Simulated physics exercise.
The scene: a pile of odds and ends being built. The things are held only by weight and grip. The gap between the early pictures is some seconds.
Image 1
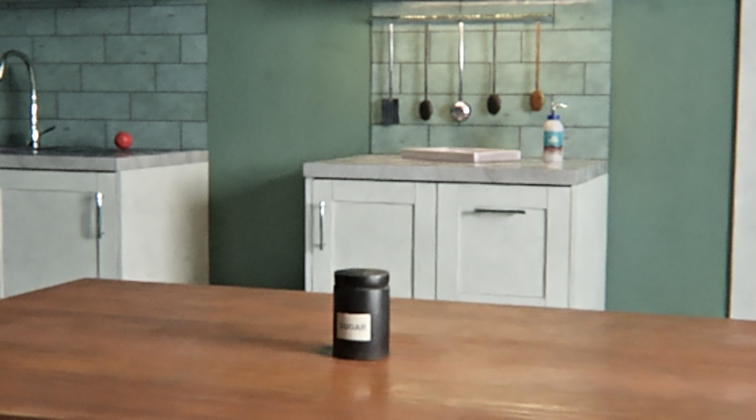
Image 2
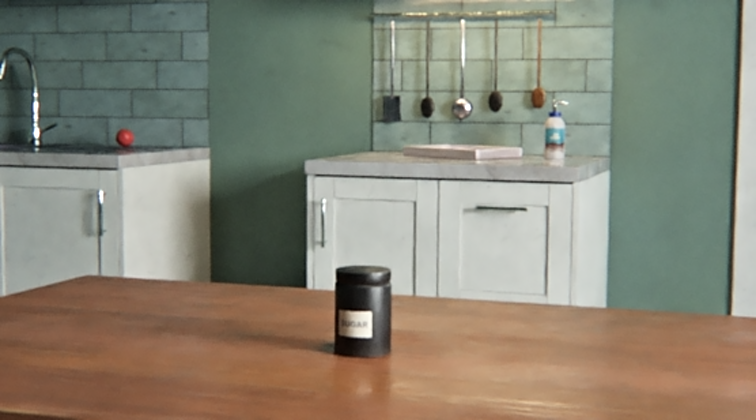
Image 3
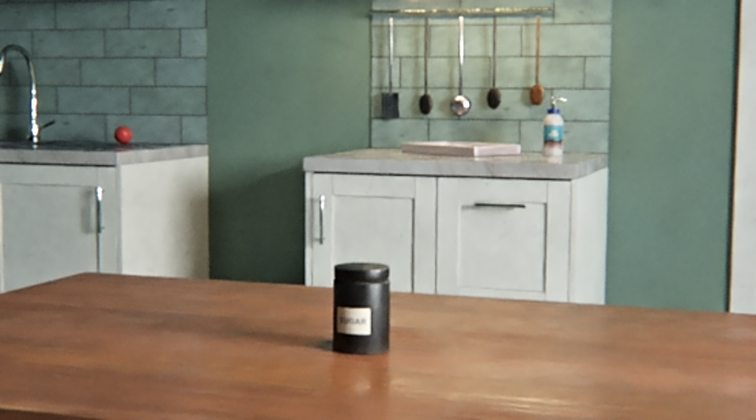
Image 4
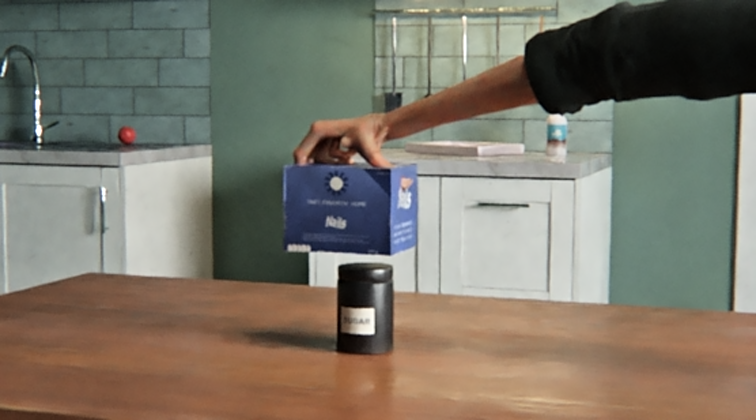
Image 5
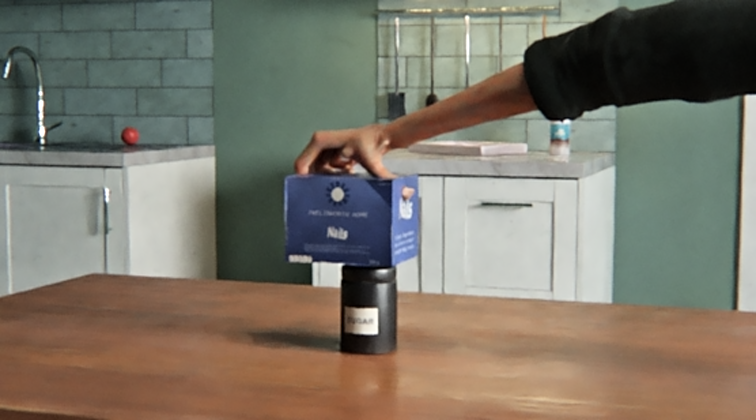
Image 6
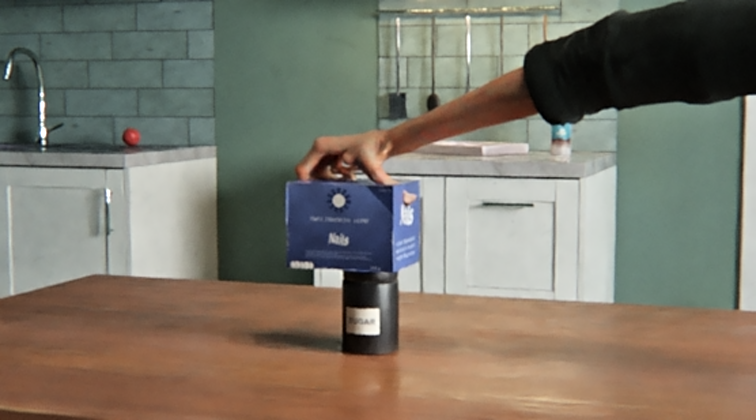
A hand reached in from the right holding a blue box above a black jar on the wooden table, then lowered it onto the jar's lid and kept hold of it there.
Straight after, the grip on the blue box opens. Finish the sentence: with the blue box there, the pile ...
The pile stands firm.
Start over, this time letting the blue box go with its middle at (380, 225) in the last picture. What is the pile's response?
After that, the pile stays intact.
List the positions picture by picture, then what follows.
In the first picture, the last thing is not in view yet; black jar (361, 313).
In the second picture, the last thing is not in view yet; black jar (363, 310).
In the third picture, the last thing is not in view yet; black jar (361, 307).
The fourth picture shows coming down; blue box (352, 206); black jar (365, 307).
The fifth picture shows coming down; blue box (353, 217); black jar (369, 307).
The sixth picture shows in place under the hand; blue box (354, 223); black jar (370, 308).
Then, 0.20 s on from there, no change.
Then, 0.50 s on from there, blue box resting near (354, 223).
In the end, both unmoved. At the end, from the last picture's camera, blue box near (354, 223). The pile holds.
